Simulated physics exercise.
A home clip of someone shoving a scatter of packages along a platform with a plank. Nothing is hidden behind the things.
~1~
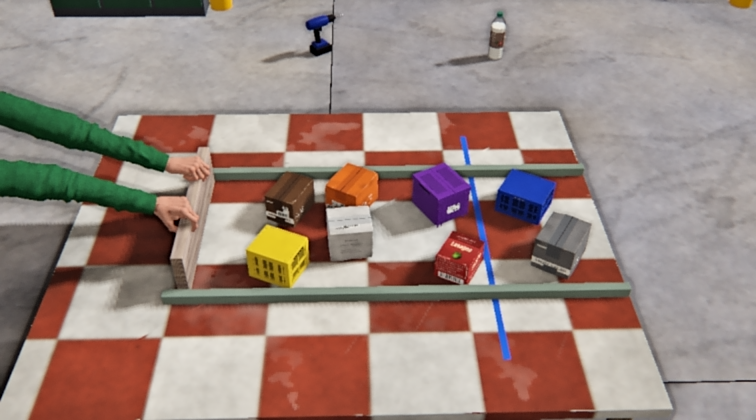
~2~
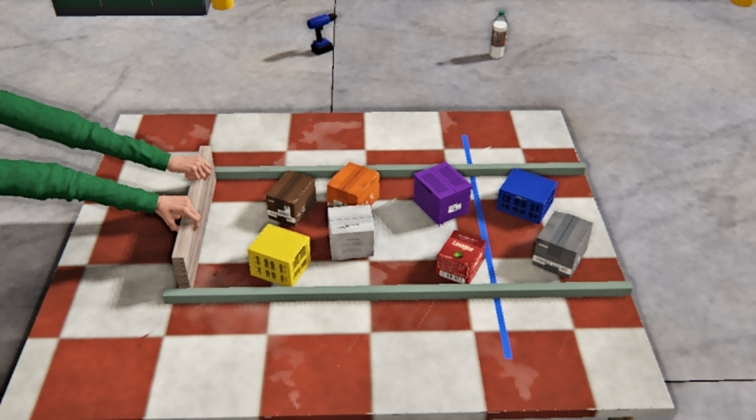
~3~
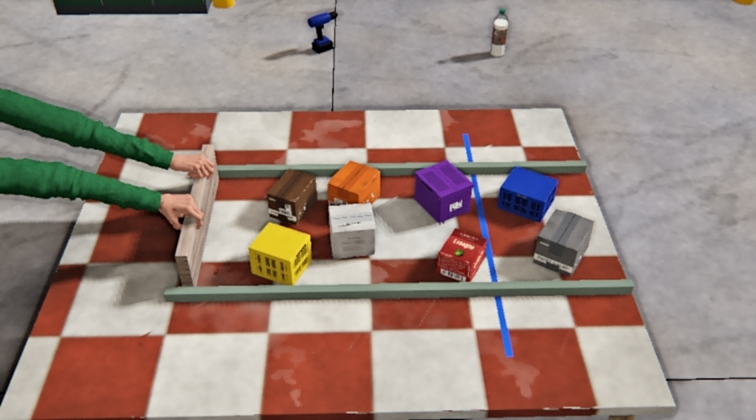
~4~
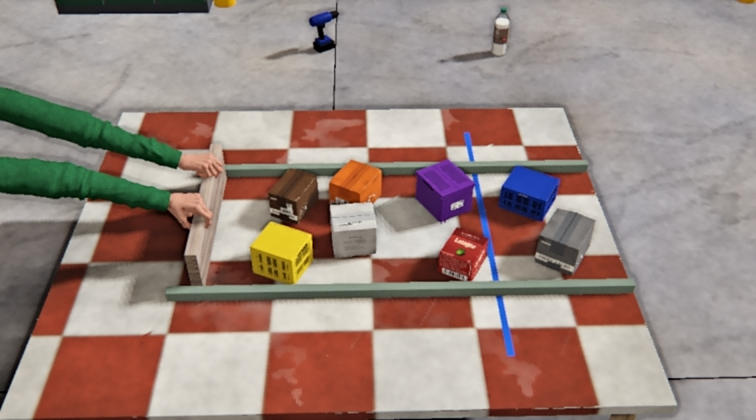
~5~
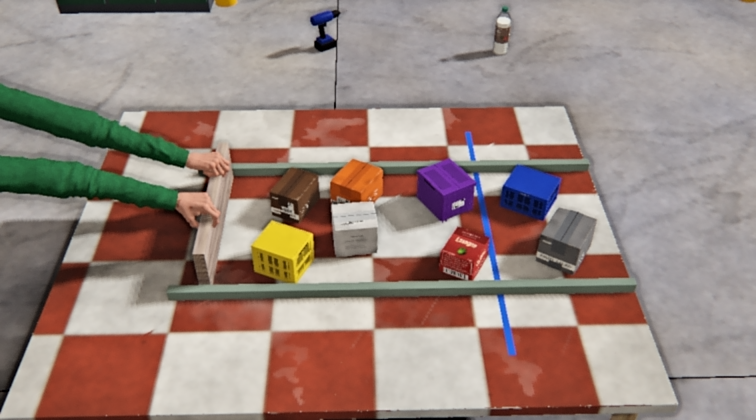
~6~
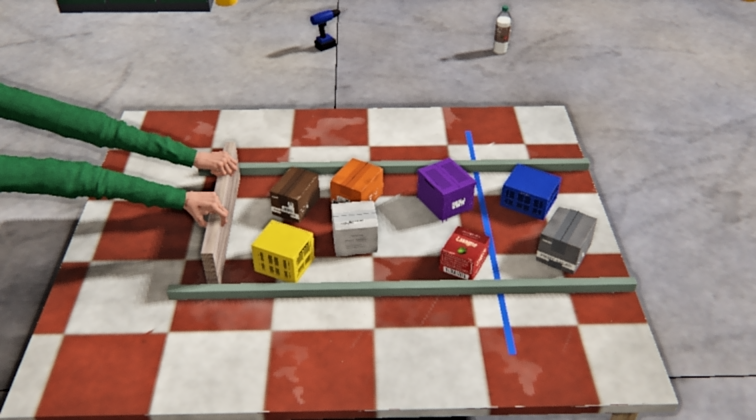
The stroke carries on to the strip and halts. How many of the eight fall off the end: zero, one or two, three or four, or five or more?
Outcome: The number that fall off is one or two.
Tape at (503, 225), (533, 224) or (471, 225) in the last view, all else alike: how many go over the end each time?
Down on the ground: 1, 3 and 0.
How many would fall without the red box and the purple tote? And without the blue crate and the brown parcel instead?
First 0, then 0.
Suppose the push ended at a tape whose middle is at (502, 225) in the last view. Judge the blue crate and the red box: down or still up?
The blue crate is lost, the red box remains up.
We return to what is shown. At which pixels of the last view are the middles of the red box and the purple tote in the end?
About (559, 250), and the other about (572, 193).
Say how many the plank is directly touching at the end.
That makes 2.
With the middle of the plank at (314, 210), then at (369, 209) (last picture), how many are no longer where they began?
4 and 5.
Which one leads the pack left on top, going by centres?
Foremost is the grey box.
Soon after, none off yet; grey box at rest near (567, 239); blue crate at rest near (530, 192); red box at rest near (465, 254).
Then, none off yet; grey box at rest near (567, 239); blue crate moved about its own width near (571, 187); red box moved about its own width near (511, 251).
At rest, the number that fall off is one or two; fallen, blue crate.
